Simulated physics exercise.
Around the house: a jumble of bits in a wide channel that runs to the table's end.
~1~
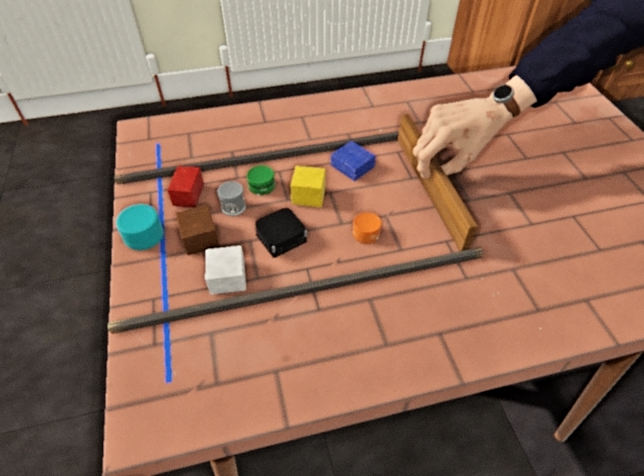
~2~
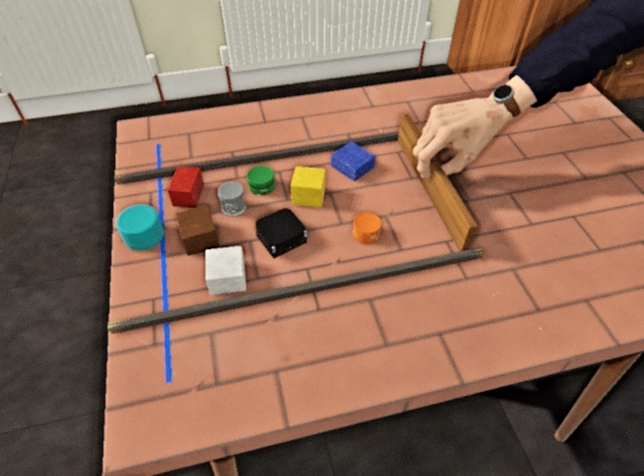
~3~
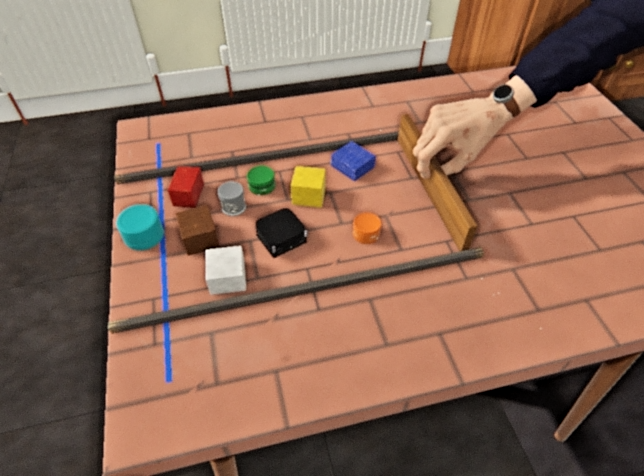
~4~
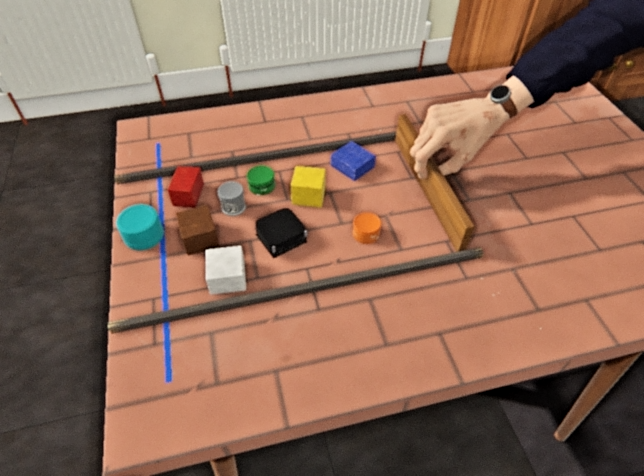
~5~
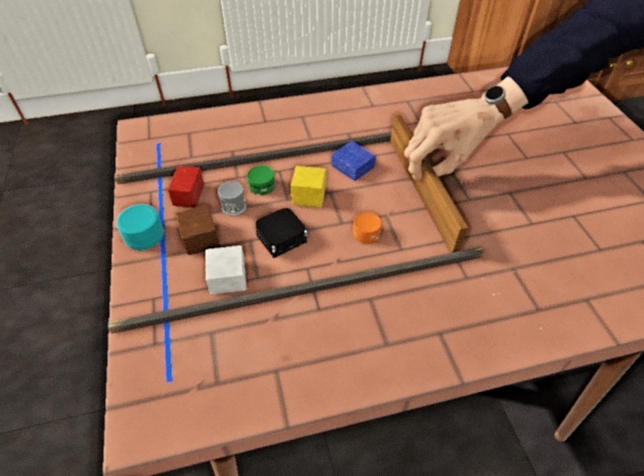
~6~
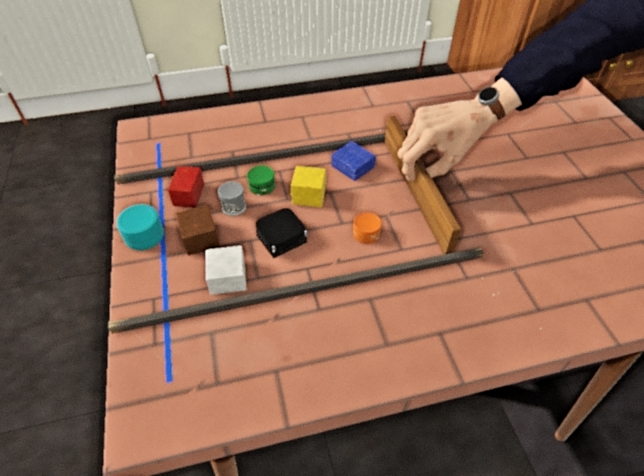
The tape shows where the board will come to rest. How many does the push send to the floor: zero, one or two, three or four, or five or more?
As it turns out, the number that fall off is three or four.
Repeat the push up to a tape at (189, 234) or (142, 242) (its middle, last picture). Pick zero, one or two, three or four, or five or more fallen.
One after another: One to two; more than four.
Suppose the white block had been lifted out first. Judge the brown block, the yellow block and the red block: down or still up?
The brown block goes over; the yellow block survives; the red block drops off.
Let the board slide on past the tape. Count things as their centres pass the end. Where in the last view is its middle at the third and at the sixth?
First at (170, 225), next at (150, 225).
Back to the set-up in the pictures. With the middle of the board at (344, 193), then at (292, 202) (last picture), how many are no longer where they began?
At the one place 2, at the other 5.
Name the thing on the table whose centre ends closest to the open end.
That is the green tub.
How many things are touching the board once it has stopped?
It touches 4.
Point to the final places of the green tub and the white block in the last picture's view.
The green tub at (111, 198), the white block at (116, 300).
Early on, none off yet; turquoise lid at rest near (141, 227); red block at rest near (187, 187); brown block at rest near (198, 230).
A while later, none off yet; turquoise lid at rest near (140, 227); red block travelled about its own width near (164, 189); brown block travelled about its own width near (177, 226).
Finally, the number that fall off is three or four; lost, brown block, red block and turquoise lid.
